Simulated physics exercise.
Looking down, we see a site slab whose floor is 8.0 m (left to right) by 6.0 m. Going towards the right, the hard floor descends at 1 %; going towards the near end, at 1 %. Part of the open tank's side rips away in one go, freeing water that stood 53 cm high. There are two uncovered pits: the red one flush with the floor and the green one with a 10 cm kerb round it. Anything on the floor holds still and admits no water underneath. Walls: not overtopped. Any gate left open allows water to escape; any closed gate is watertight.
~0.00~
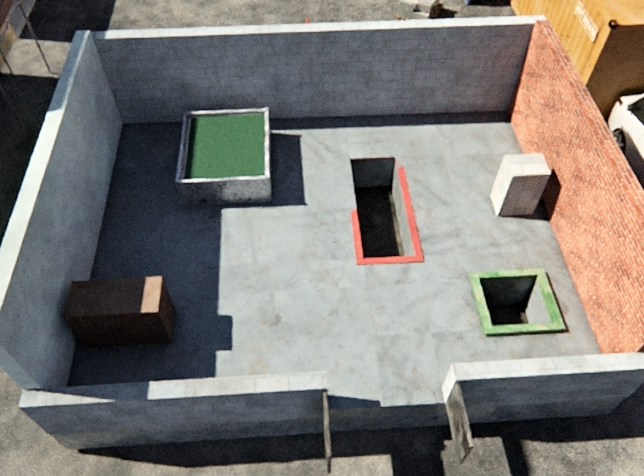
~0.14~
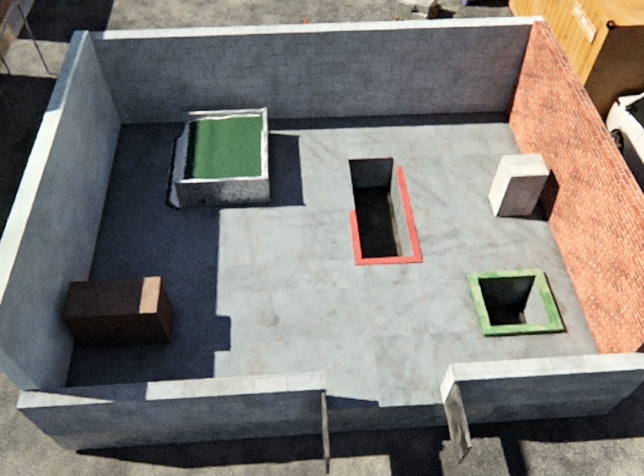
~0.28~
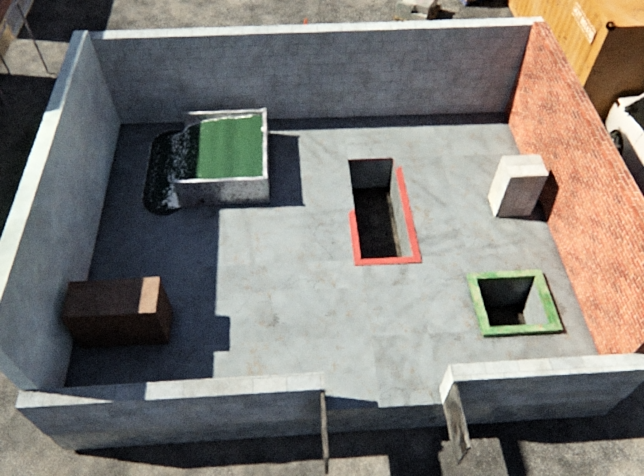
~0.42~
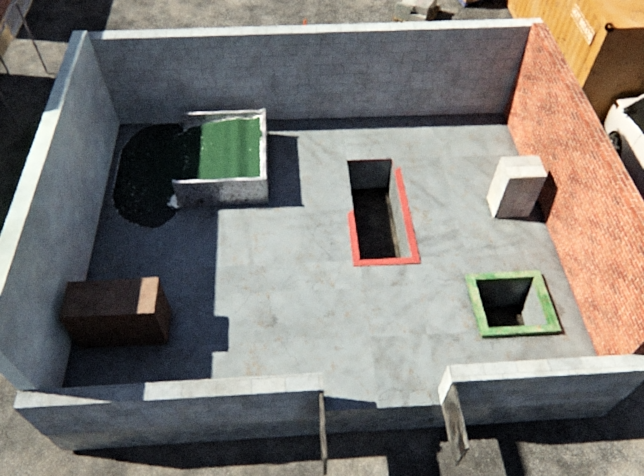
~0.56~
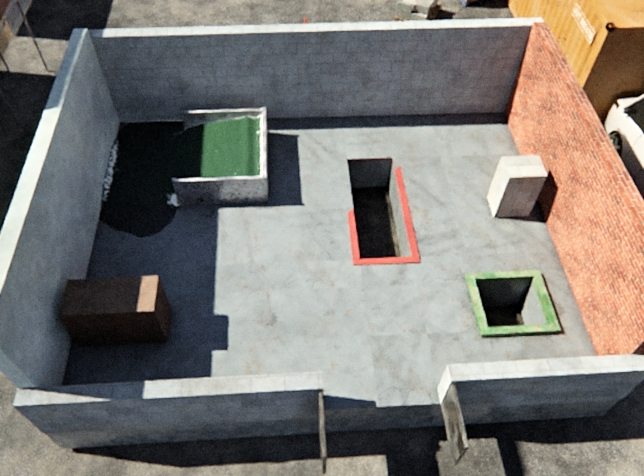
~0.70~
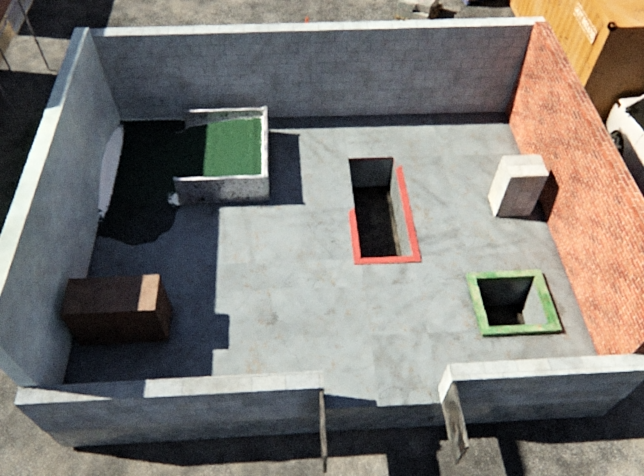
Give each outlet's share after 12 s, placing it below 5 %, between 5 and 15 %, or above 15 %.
Shares: Gateway from 5 to 15 %, red pit from 5 to 15 %, green pit under 5 %.
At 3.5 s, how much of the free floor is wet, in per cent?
About 35 per cent.
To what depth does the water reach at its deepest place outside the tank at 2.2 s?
About 28 cm at most.
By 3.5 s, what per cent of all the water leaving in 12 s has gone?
0 %.
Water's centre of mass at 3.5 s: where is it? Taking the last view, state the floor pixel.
Roughly (185, 197) in the last picture.
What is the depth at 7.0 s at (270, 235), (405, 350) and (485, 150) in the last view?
2, 3 and 2 cm.
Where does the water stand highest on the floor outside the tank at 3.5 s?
Pixel (104, 306), about.
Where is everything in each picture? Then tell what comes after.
Still water, 53 cm deep, in the open tank at (225, 147), in the first frame.
The front is at (174, 206), 0.9 m from the gap at (186, 162); 0.3 m2 of floor is under water; 53 cm left at the back of the open tank, in the second frame.
The front is at (160, 211), 1.1 m from the gap at (186, 163); 1.2 m2 of floor is under water; 53 cm left at the back of the open tank, in the third frame.
The front is at (125, 213), 1.4 m from the gap at (185, 165); 2.5 m2 of floor is under water; 50 cm left at the back of the open tank, in the fourth frame.
The front is at (100, 214), 1.8 m from the gap at (185, 163); 3.5 m2 of floor is under water; 44 cm left at the back of the open tank, in the fifth frame.
The front is at (98, 229), 2.0 m from the gap at (186, 162); 3.8 m2 of floor is under water; 45 cm left at the back of the open tank, in the sixth frame.
After 1.4 s water covers 10 % of the floor and is deepest (38 cm) near (120, 129); gone so far, the gateway 0 %, the red pit 0 %, the green pit 0 %.
After 2.2 s water covers 15 % of the floor and is deepest (28 cm) near (104, 306); gone so far, the gateway 0 %, the red pit 0 %, the green pit 0 %.
After 3.5 s water covers 35 % of the floor and is deepest (21 cm) near (104, 306); gone so far, the gateway 0 %, the red pit 0 %, the green pit 0 %.
After 7.0 s water covers 65 % of the floor and is deepest (9 cm) near (109, 181); gone so far, the gateway 3 %, the red pit 5 %, the green pit 0 %.
After 12.0 s water covers 75 % of the floor and is deepest (10 cm) near (591, 379); gone so far, the gateway 7 %, the red pit 12 %, the green pit 0 %.
